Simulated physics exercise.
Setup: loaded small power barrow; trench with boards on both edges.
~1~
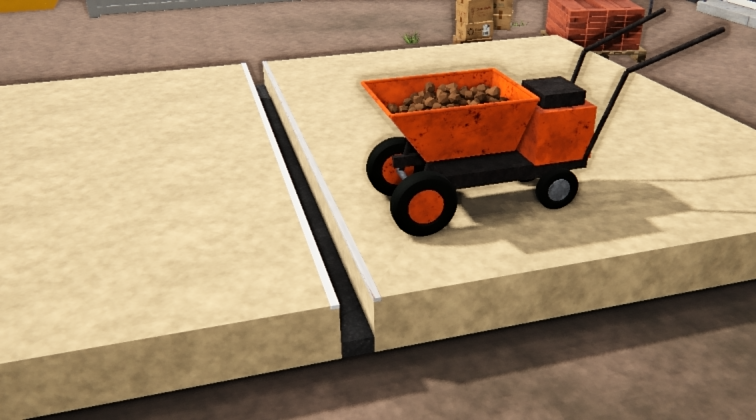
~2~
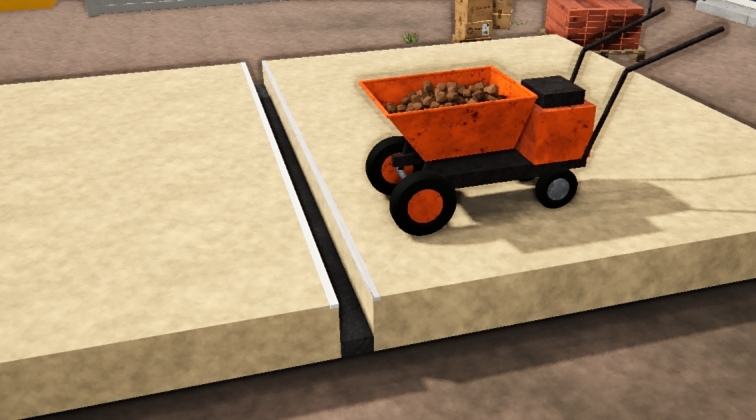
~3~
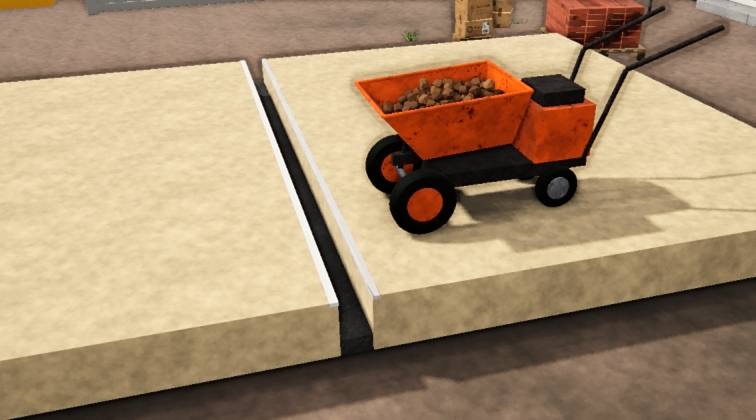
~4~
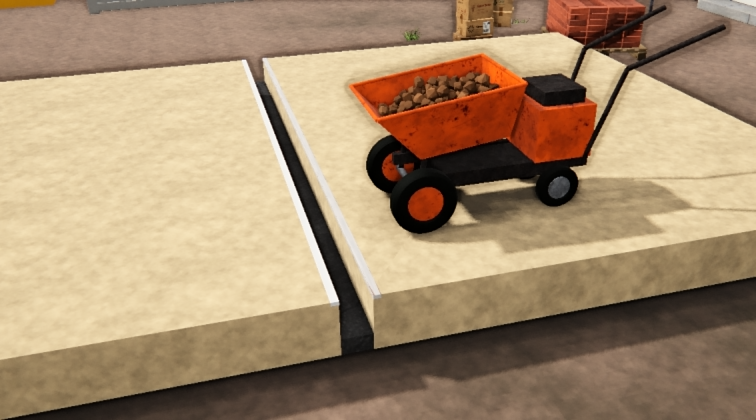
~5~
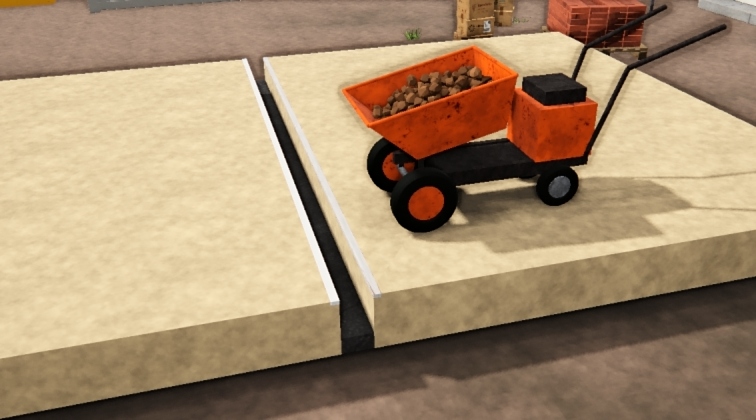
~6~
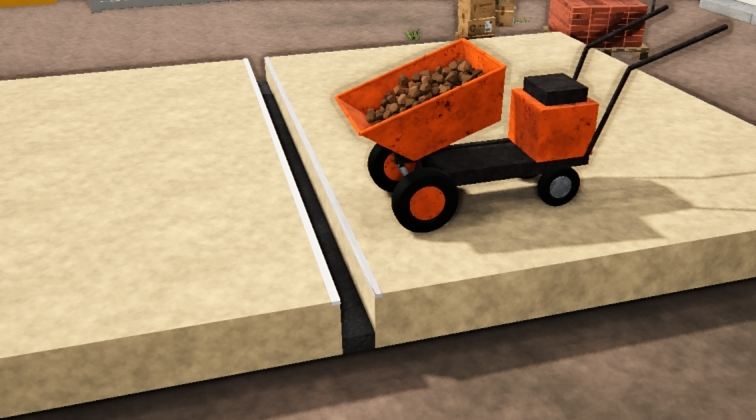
The video shows an orange power barrow loaded with brown clods standing on a pale surface to the right of a narrow, board-edged trench, as its skip gradually tilts forward to the left while the wheels stay in place.
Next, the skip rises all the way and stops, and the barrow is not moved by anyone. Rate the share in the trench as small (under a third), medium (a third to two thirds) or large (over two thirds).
Small.
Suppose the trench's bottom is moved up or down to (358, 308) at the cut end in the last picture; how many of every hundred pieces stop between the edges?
Around 0 per cent.
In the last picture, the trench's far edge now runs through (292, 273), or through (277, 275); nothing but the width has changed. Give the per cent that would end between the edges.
80 and 90 percent.
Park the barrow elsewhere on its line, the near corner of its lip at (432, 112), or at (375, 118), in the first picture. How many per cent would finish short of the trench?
10 % then 0 %.
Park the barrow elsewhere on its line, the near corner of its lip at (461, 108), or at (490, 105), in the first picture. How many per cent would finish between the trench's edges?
About 40 percent at the first place and about 20 percent at the second.
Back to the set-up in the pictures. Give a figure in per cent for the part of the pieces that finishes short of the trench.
About 0 %.
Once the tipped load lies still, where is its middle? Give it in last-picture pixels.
Roughly pixel (271, 221).
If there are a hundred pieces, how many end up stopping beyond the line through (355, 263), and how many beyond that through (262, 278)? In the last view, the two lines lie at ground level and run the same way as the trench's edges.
Roughly 70 per cent, then roughly 20 per cent.
Soon after the last picture, skip tipped steeply; all in the skip.
A little later, skip tipped right over; about two thirds in the skip; a stray few in or heaped over the trench; about a quarter beyond it; a stray few falling.
Later still, skip tipped right over; about a third in the skip; a stray few in or heaped over the trench; about two thirds beyond it.
At rest, skip tipped right over; about a quarter in the skip; a small part in or heaped over the trench; about two thirds beyond it.
